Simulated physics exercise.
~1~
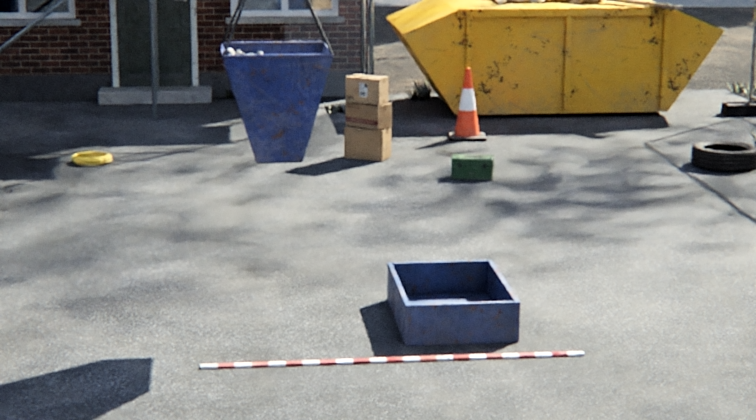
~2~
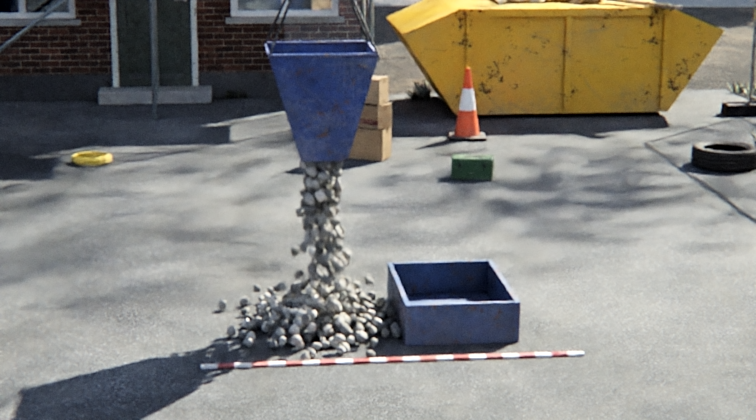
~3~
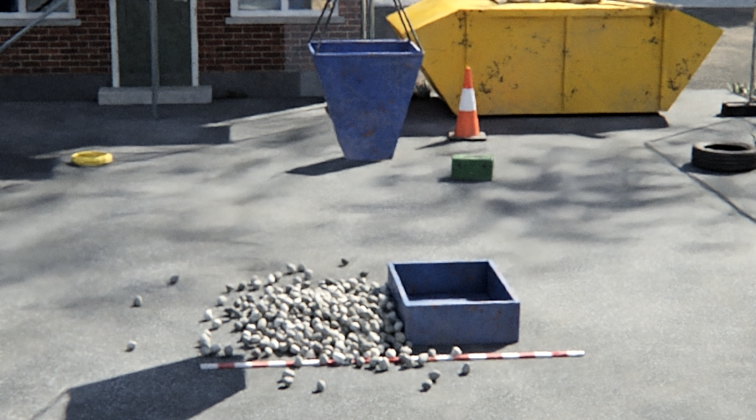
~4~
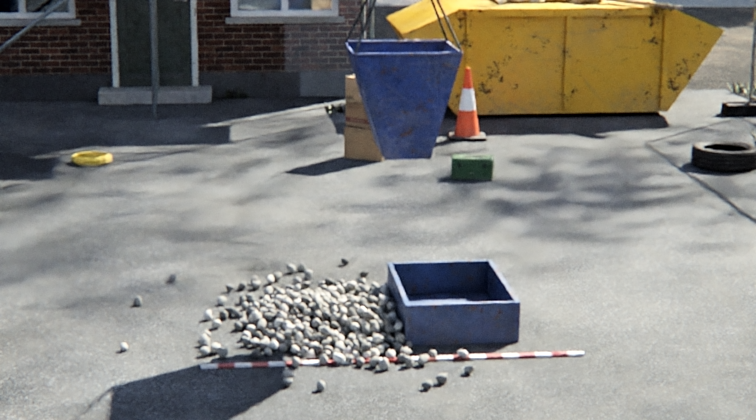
A blue skip moving right drops its cobbles left of the bin, which stays empty.
